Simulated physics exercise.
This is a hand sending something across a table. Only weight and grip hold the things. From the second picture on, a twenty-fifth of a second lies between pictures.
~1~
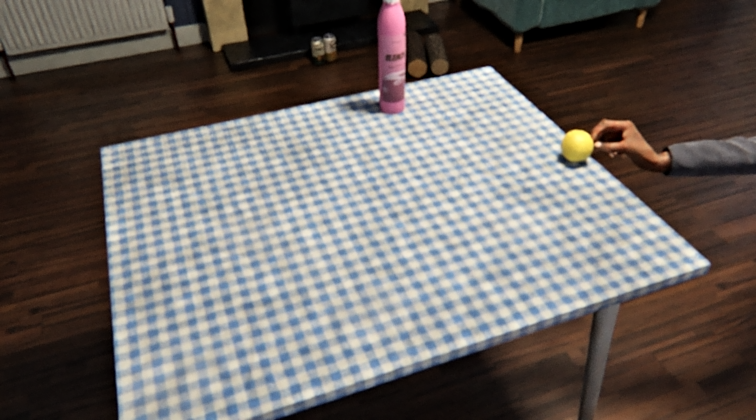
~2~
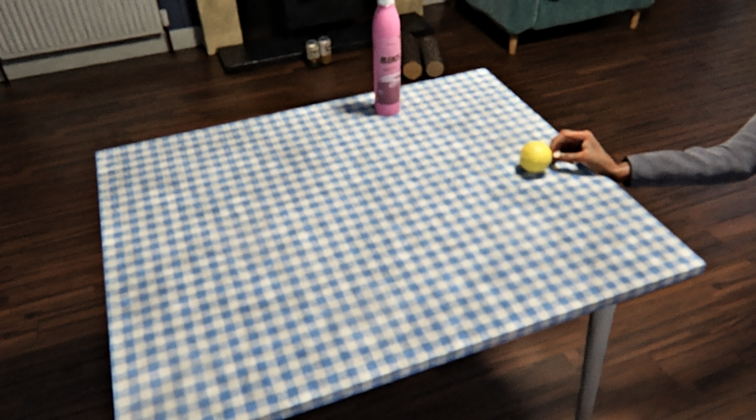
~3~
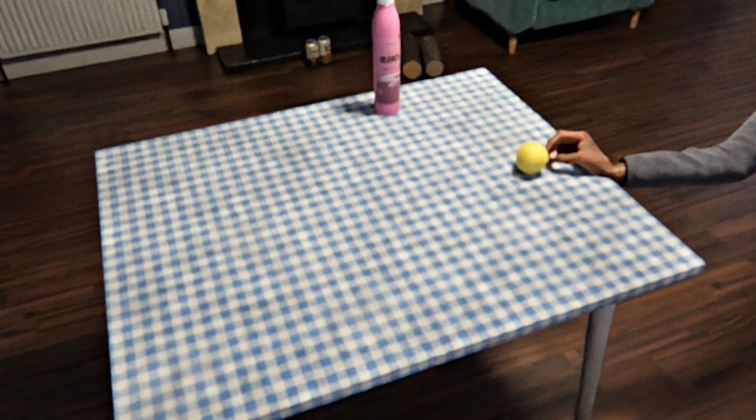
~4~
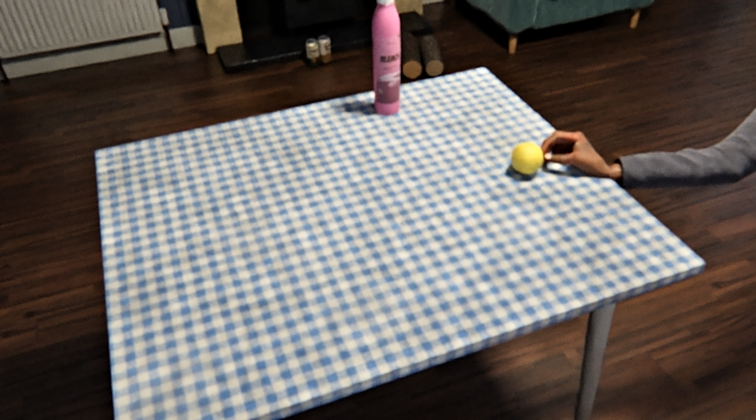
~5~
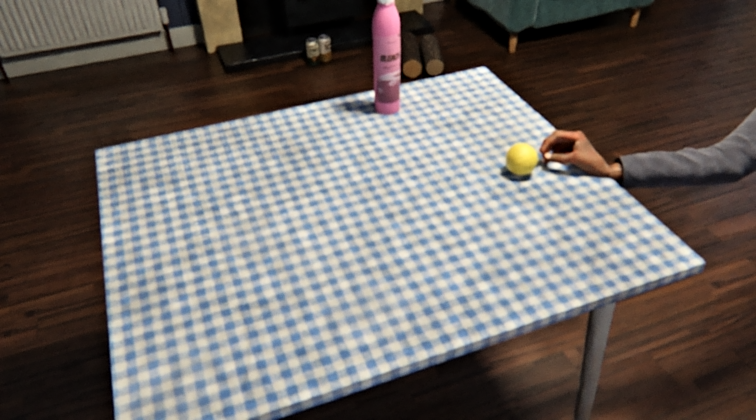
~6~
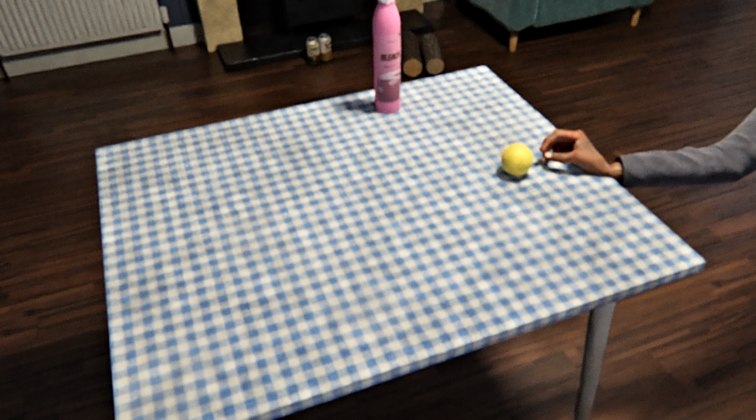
A yellow lemon, held at the fingertips of a hand at the right edge of a blue-and-white checked table, moves left onto the cloth as the hand reaches in. The lemon then separates from the fingers and creeps a little farther left, while the hand stays nearly still and a pink bottle stands behind.
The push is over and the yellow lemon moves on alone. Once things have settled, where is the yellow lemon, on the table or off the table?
The yellow lemon stays on the table.
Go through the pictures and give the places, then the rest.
In the first picture, under the hand; yellow lemon (577, 146).
In the second picture, under the hand; yellow lemon (536, 157).
In the third picture, under the hand; yellow lemon (532, 157).
In the fourth picture, yellow lemon (527, 158).
In the fifth picture, yellow lemon (522, 159).
In the sixth picture, yellow lemon (517, 160) shifted a little.
Then, 0.10 s on from there, yellow lemon shifted about its own width near (507, 162).
Then, 0.20 s on from there, yellow lemon shifted about its own width near (500, 164).
Then, 0.40 s on from there, yellow lemon shifted about its own width near (494, 166).
In the end, moved from the start, yellow lemon. At the end, from the last picture's camera, yellow lemon near (494, 166).
